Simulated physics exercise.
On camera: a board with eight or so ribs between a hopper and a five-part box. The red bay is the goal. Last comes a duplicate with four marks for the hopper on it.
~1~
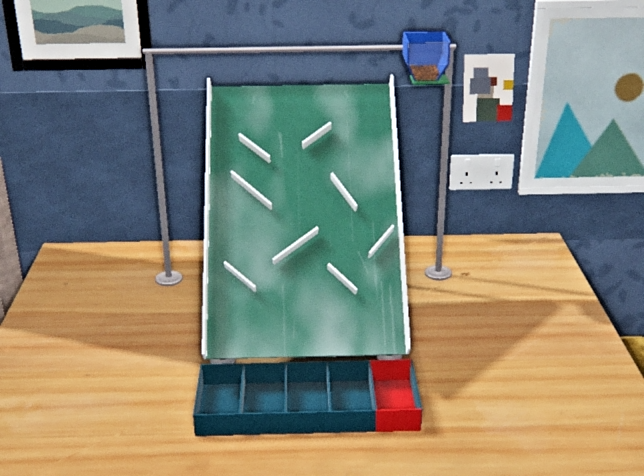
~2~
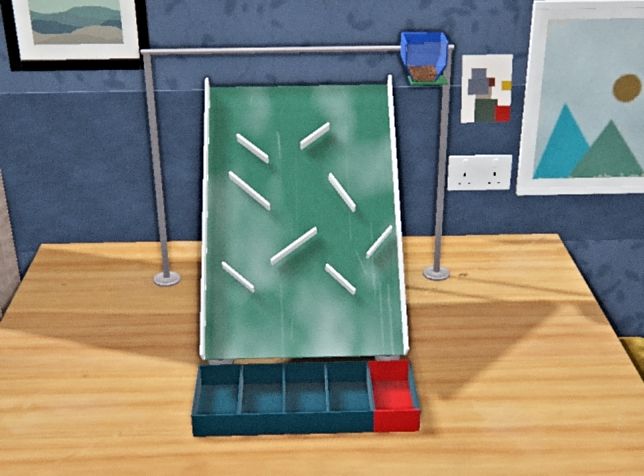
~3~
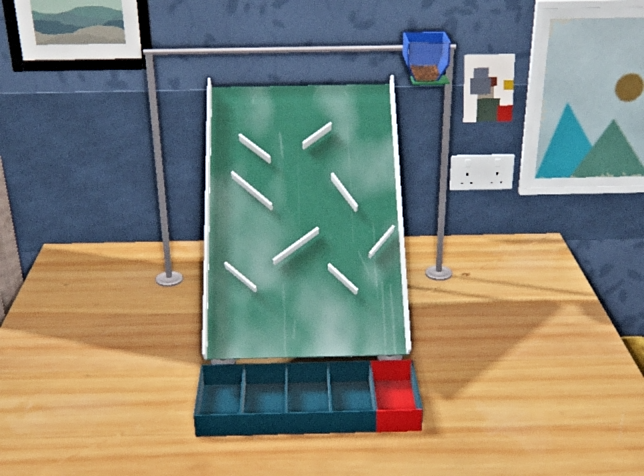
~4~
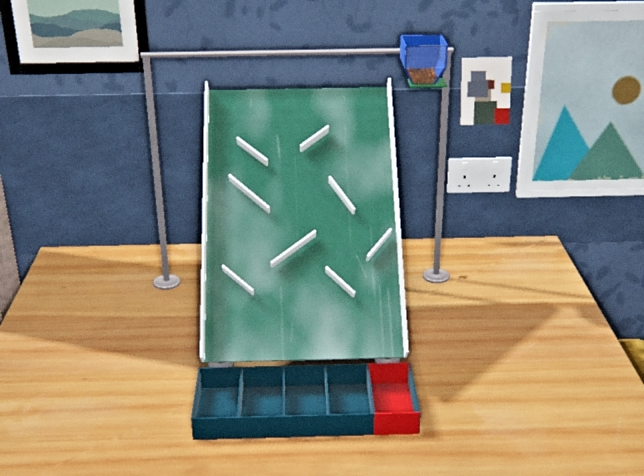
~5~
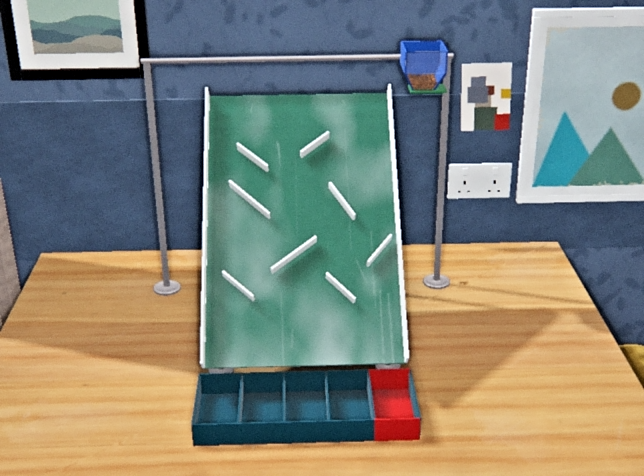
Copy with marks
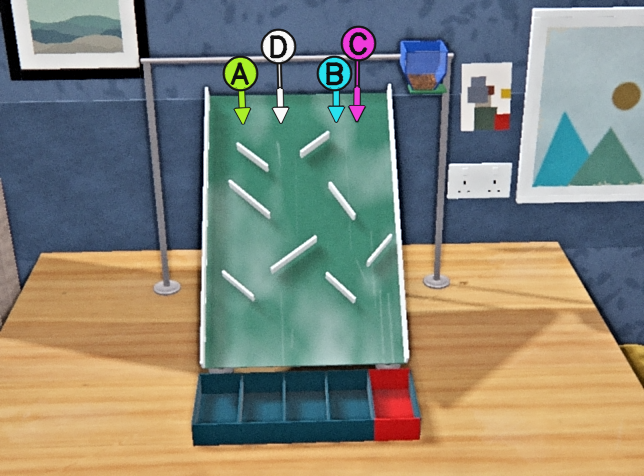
Green sloping board with white ribs standing above a teal and red box, a blue hopper staying still at upper right.
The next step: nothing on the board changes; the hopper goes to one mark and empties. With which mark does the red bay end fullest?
C.
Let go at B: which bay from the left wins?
It is the fifth one.
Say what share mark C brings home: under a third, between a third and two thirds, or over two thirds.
Over two thirds.
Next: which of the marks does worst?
D it is.
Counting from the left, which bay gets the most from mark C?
The fifth.
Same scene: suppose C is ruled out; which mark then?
Here it is mark B.
On the marked copy, mark A meets the board at (242, 117); mark B meets the board at (336, 116); mark C meets the board at (356, 115); mark D meets the board at (280, 117).
With A, about a tenth in the red bay, the larger part in other bays, about a tenth outside the box.
With B, roughly two thirds in the red bay, roughly a quarter in other bays.
With C, the larger part in the red bay, about a tenth in other bays, just a few outside the box.
With D, not one piece in the red bay, almost all in other bays, just a few outside the box.
